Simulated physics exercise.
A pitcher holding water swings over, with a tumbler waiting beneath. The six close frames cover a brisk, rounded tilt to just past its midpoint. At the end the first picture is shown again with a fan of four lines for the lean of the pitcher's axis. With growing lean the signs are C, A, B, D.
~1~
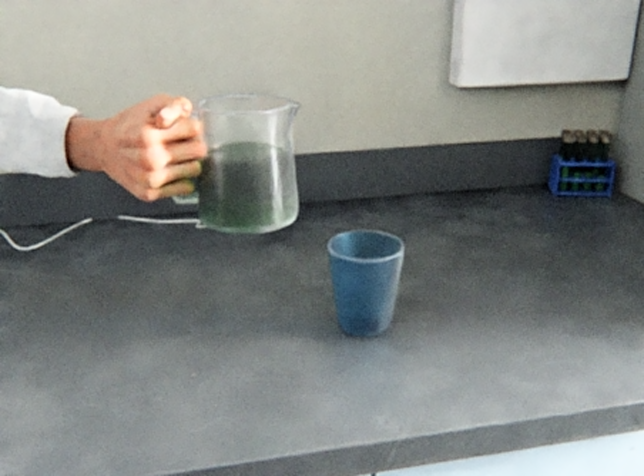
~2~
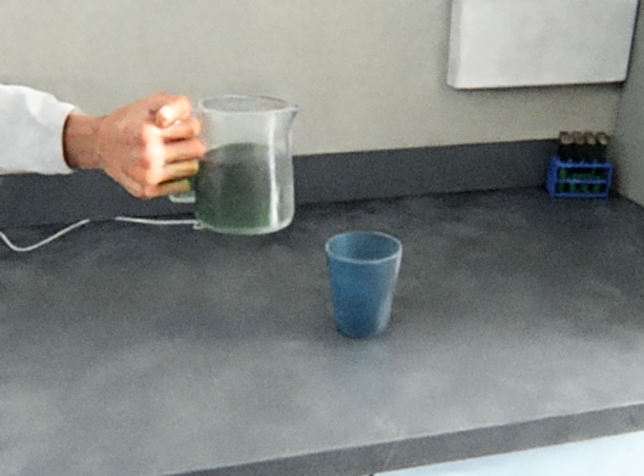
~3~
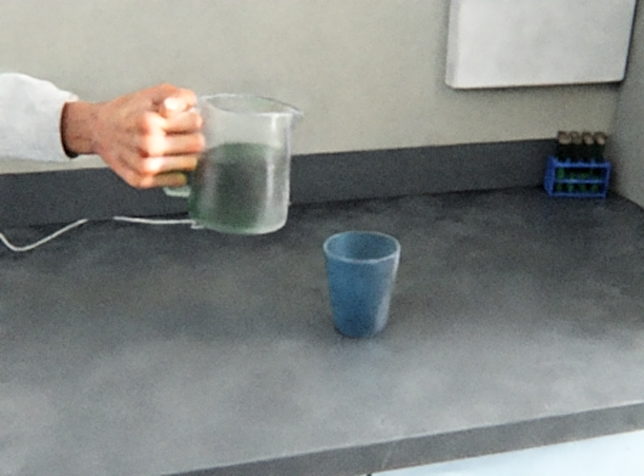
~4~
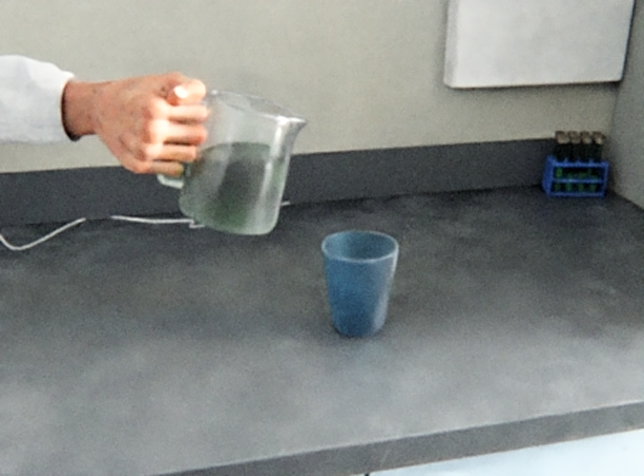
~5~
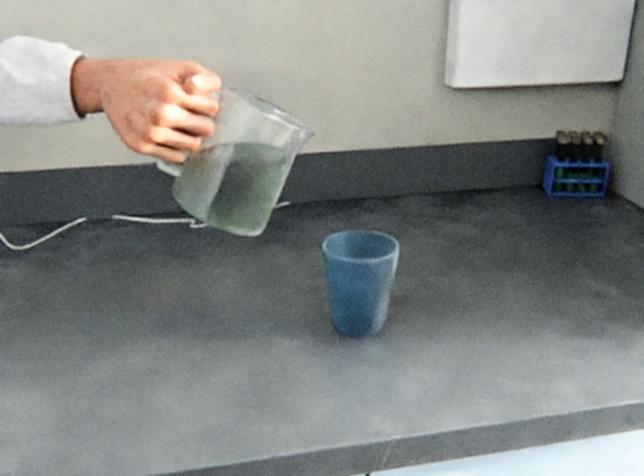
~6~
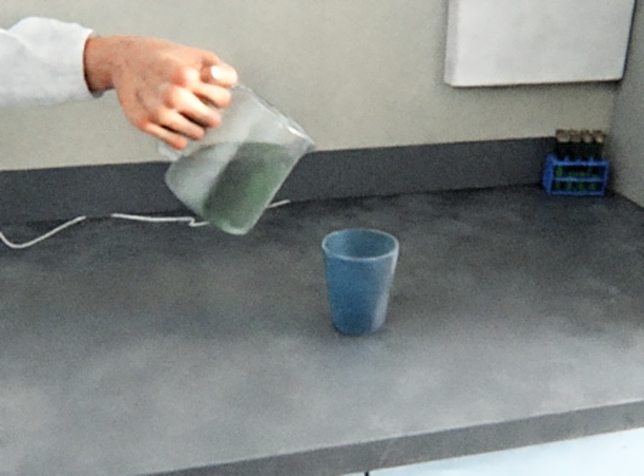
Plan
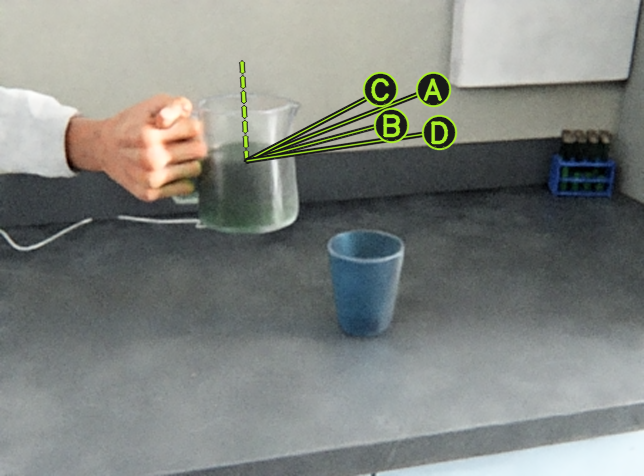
A hand lifts the back of a glass pitcher, tilting it right above a blue tumbler.
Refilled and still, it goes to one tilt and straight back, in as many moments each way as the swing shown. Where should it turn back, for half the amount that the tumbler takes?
I would pick tilt A.
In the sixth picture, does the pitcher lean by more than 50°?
No, it does not.
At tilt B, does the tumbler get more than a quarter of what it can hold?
Yes.
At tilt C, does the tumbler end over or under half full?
Under half.
On the marked copy, A at (417, 94); B at (374, 127); C at (365, 98); D at (422, 134).
Choosing A, the tumbler ends with about 51 % of what it can hold.
Choosing B, the tumbler ends with about 70 % of what it can hold.
Choosing C, the tumbler ends with about 33 % of what it can hold.
Choosing D, the tumbler ends with about 80 % of what it can hold; 6 % of the water is spilt.
